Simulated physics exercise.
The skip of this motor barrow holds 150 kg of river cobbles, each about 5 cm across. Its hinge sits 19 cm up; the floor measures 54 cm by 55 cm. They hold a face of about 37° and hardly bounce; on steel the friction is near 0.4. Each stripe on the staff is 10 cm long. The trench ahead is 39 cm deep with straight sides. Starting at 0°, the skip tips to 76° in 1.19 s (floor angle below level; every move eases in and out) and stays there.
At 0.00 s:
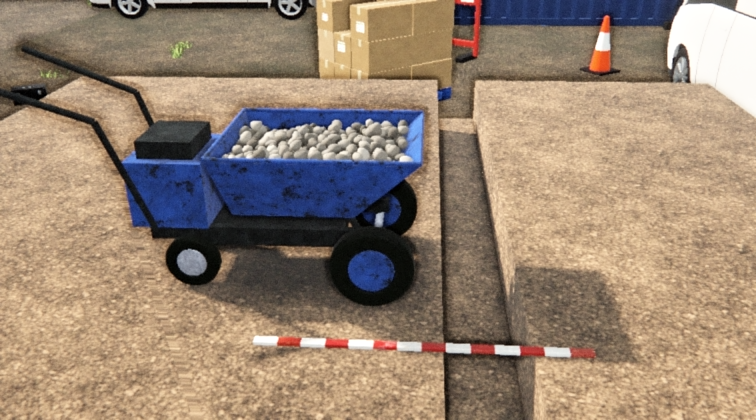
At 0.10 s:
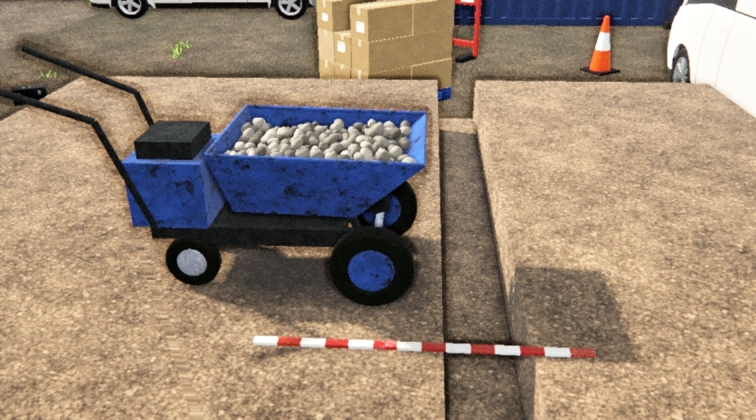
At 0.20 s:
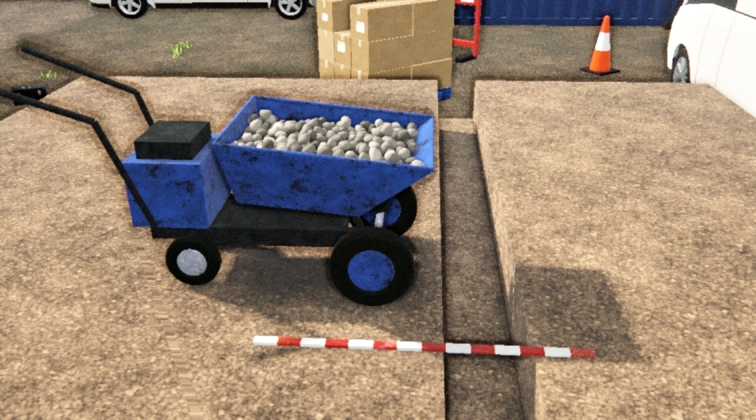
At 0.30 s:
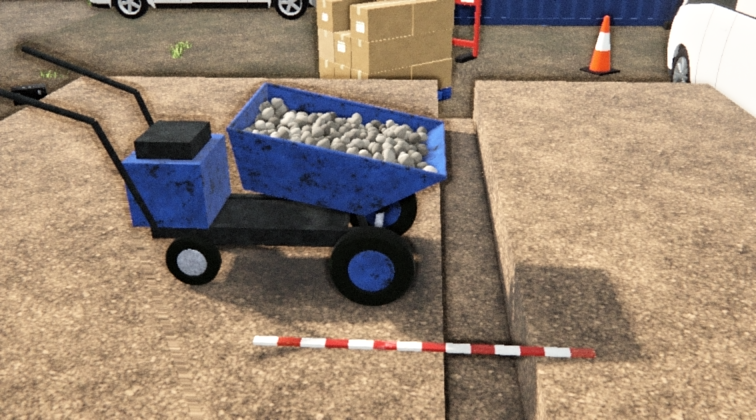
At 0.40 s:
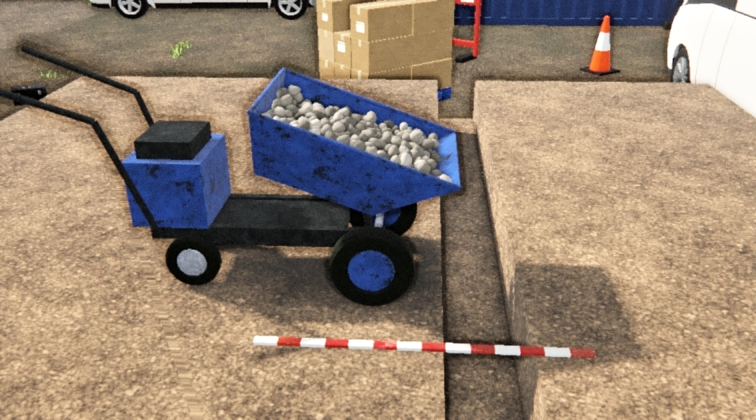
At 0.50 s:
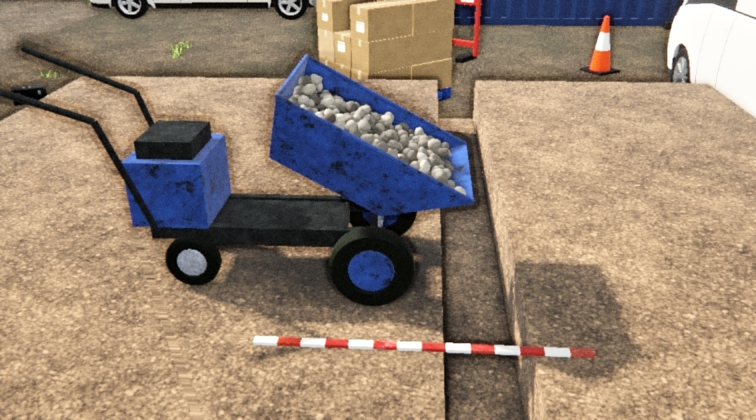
On a patch of bare brown ground beside a narrow trench, a blue motor barrow stands with its skip level and full of rounded grey stones. The skip begins to tilt forward to the right, its rear end rising steadily until it slopes steeply, the stones still inside and the wheels unmoving.
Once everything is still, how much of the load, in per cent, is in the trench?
About 40 per cent.
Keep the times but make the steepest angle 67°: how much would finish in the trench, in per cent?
Then about 35 per cent.
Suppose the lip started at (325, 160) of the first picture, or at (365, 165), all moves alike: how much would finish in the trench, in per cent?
About 85 and 100 per cent.
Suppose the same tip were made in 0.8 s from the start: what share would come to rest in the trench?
It would be near 35 per cent.
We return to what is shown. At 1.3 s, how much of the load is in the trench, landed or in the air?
About 20 per cent by then.
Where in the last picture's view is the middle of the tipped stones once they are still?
Near (543, 271).
After 0.9 s the floor is at 64°; 98 % in the skip, 1 % in the trench; the foremost stones are at (515, 248).
After 1.3 s the floor is at 76°; 36 % in the skip, 20 % in the trench, 44 % past the trench; the foremost stones are at (637, 277).
After 1.6 s the floor is at 76°; 4 % in the skip, 34 % in the trench, 62 % past the trench; the foremost stones are at (747, 282).
After 3.6 s the floor is at 76°; 0 % in the skip, 40 % in the trench, 60 % past the trench; the foremost stones are past the picture's edge.
